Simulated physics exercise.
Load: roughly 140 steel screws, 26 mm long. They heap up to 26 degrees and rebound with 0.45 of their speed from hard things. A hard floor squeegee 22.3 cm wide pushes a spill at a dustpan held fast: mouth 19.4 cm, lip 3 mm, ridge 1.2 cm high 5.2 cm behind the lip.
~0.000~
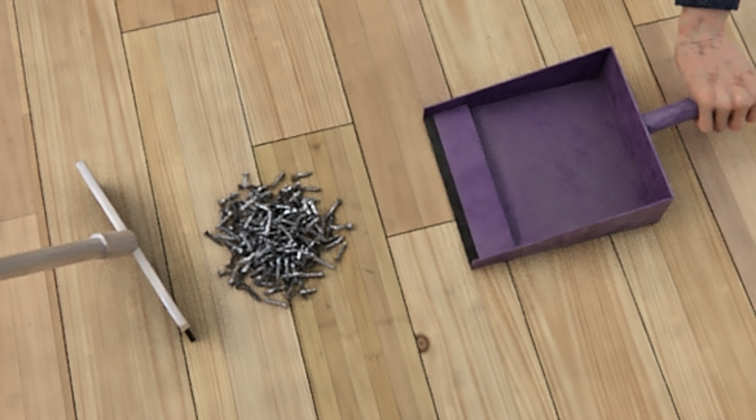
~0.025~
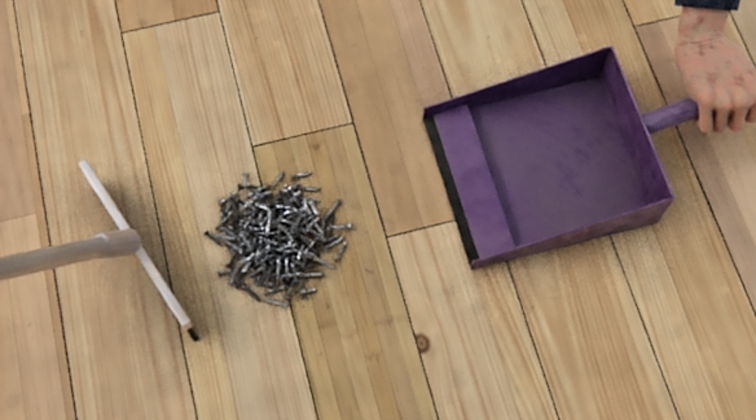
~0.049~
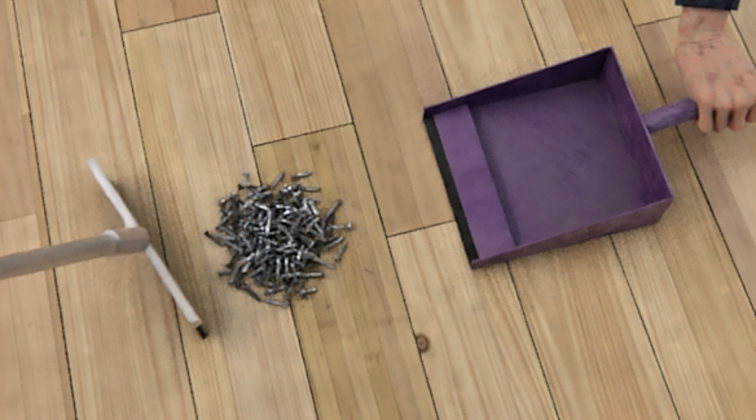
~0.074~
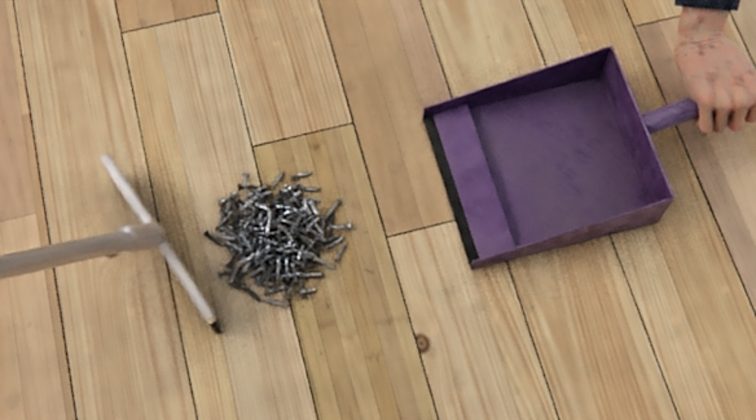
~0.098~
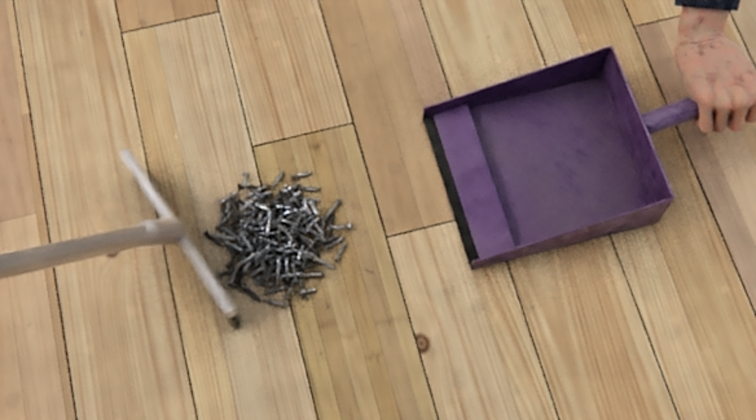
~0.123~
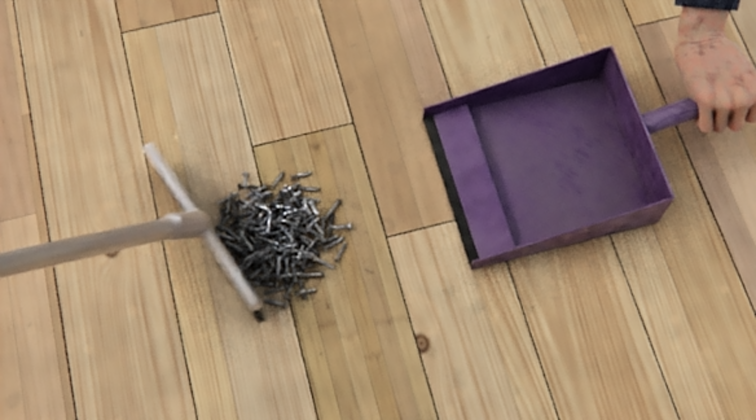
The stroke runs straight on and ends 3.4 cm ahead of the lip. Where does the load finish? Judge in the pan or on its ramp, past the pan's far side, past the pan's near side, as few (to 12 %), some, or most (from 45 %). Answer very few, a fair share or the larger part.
Pan: A fair share, far side: A fair share, near side: Very few.
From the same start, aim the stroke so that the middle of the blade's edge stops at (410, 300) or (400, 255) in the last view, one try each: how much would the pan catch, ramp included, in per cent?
Some 0 and 20 per cent.
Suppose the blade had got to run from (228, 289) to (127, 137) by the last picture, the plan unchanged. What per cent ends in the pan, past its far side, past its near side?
Pan 5, far 40, near 0.
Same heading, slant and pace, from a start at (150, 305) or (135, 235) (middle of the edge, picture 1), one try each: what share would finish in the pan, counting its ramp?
Some 20 and 25 per cent.
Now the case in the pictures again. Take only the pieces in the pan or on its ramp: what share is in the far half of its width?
Roughly 40 per cent.
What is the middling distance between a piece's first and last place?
Some 20 cm.
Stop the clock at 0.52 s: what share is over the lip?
About 30 per cent by then.
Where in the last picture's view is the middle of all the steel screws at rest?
Around (433, 168).
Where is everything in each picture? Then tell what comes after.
Blade from (183, 325) to (83, 169), moved 0.0 cm, 0 of the pieces shifted so far; middle of the pieces at (269, 233); pan at (554, 165), in the first frame.
Blade from (186, 324) to (86, 168), moved 0.3 cm, 0 of the pieces shifted so far; middle of the pieces at (269, 233), in the second frame.
Blade from (195, 322) to (95, 166), moved 1.3 cm, 0 of the pieces shifted so far; middle of the pieces at (269, 233), in the third frame.
Blade from (210, 317) to (109, 162), moved 2.9 cm, 0 of the pieces shifted so far; middle of the pieces at (269, 233), in the fourth frame.
Blade from (231, 312) to (128, 157), moved 5.0 cm, 0 of the pieces shifted so far; middle of the pieces at (269, 233), in the fifth frame.
Blade from (255, 305) to (152, 151), moved 7.6 cm, 5 of the pieces shifted so far; middle of the pieces at (269, 233); pan at (554, 165). The blade's pace is about 1.04 m/s, in the sixth frame.
Then, at 0.23 s, middle of the blade 16 cm from the lip; 0 % over the lip, far side 0 %, near side 0 %.
After 0.31 s, middle of the blade 9 cm from the lip; 0 % over the lip, far side 5 %, near side 0 %.
After 0.52 s, middle of the blade 7 cm from the lip; 30 % over the lip, far side 15 %, near side 0 %.
By 1.3 s all is still; pan 30 %, far side 20 %, near side 0 %, in front of the lip or behind the blade 50 %.
